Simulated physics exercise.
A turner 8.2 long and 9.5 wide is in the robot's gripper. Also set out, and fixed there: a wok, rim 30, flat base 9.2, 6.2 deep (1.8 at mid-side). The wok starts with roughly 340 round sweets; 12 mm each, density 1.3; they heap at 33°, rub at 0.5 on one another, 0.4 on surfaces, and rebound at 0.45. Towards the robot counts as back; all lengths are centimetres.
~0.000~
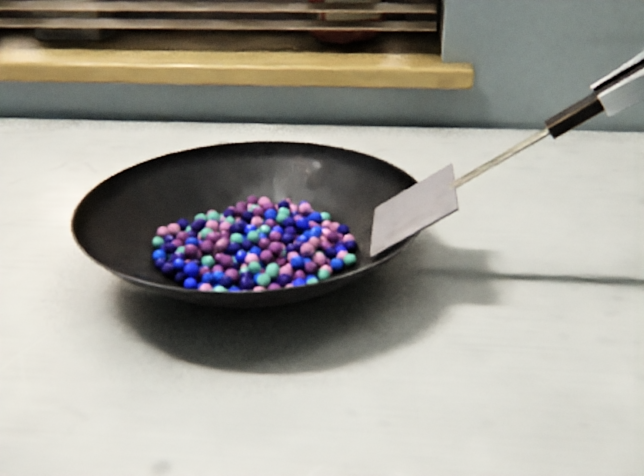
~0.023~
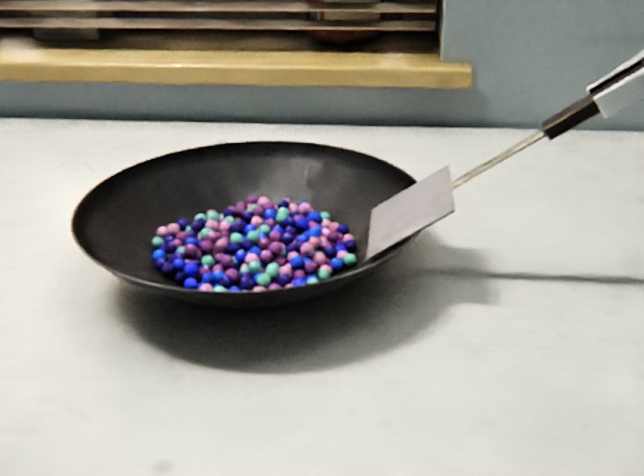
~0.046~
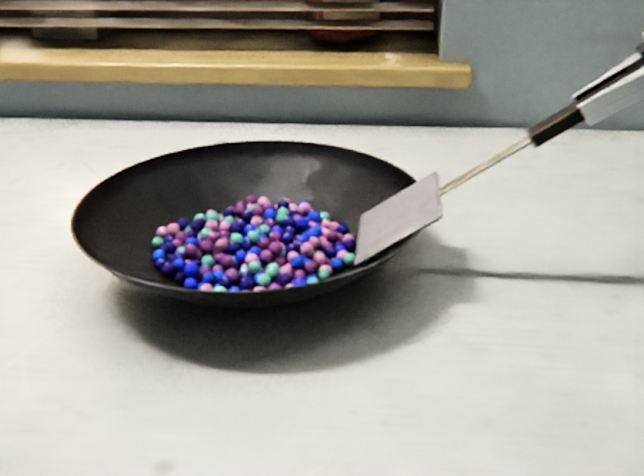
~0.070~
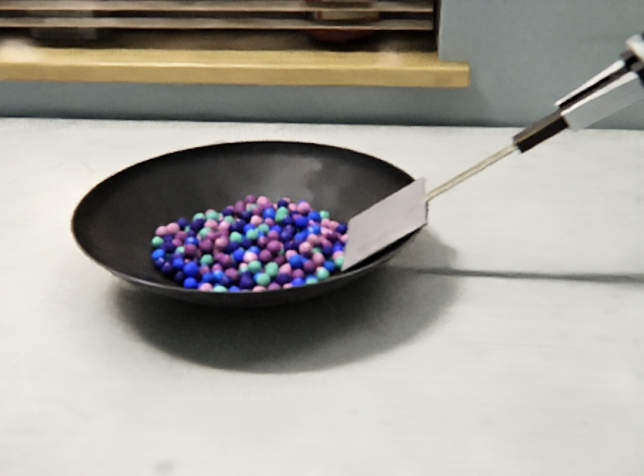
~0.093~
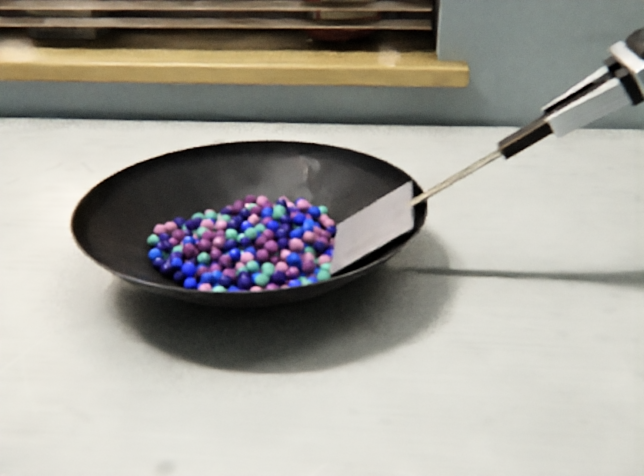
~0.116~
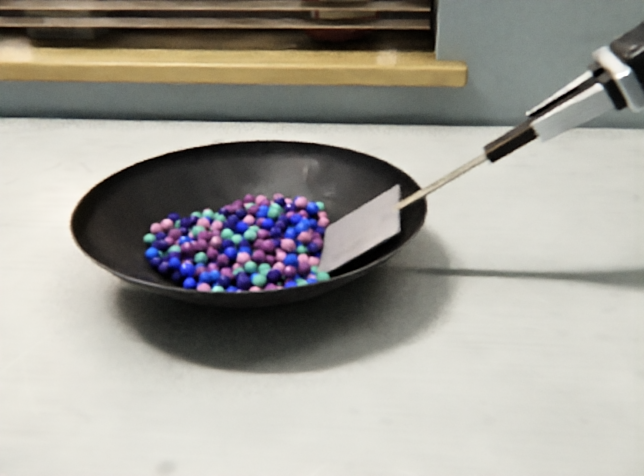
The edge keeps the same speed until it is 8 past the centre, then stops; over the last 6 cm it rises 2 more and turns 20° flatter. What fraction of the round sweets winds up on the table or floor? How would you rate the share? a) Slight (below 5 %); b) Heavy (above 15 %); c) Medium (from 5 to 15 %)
a.
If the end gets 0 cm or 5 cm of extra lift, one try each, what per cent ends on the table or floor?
5 and 0 %.
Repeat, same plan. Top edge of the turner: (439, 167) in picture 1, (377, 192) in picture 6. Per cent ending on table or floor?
My guess would be close to 5 per cent.
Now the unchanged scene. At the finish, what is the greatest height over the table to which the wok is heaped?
Top of the heap: Roughly 7.0 cm above the table top.
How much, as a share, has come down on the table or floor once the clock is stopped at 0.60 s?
0 per cent.
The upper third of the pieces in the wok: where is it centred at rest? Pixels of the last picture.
Roughly (142, 210).
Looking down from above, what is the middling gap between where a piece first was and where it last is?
Some 6 cm.
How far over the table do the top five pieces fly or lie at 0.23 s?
4 cm.
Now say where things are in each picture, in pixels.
The first picture shows turner top edge at (455, 185), sloping 35°; upper third of the load around (254, 239), from x 160 to 350, top at y 200; 340 in the wok.
The second picture shows turner top edge at (452, 186), sloping 35°; upper third of the load around (253, 239), from x 160 to 350, top at y 200.
The third picture shows turner top edge at (439, 193), sloping 35°; upper third of the load around (253, 239), from x 160 to 350, top at y 200.
The fourth picture shows turner top edge at (426, 199), sloping 35°; upper third of the load around (255, 238), from x 160 to 350, top at y 200.
The fifth picture shows turner top edge at (412, 204), sloping 35°; upper third of the load around (253, 236), from x 155 to 340, top at y 200.
The sixth picture shows turner top edge at (399, 207), sloping 35°; upper third of the load around (249, 236), from x 150 to 335, top at y 200; 340 in the wok.
By 0.23 s, sloping 35°, highest piece 4 above the table; 340 in the wok.
By 0.34 s, sloping 27°, highest piece 7 above the table; 340 in the wok.
By 0.60 s, sloping 15°, highest piece 7 above the table; 338 in the wok, 2 on the table or floor.
By 1.65 s, sloping 15°, highest piece 7 above the table; 338 in the wok, 2 on the table or floor.
Final count, 338 in the wok, 2 on the table or floor. That is 1 % on the table or floor.
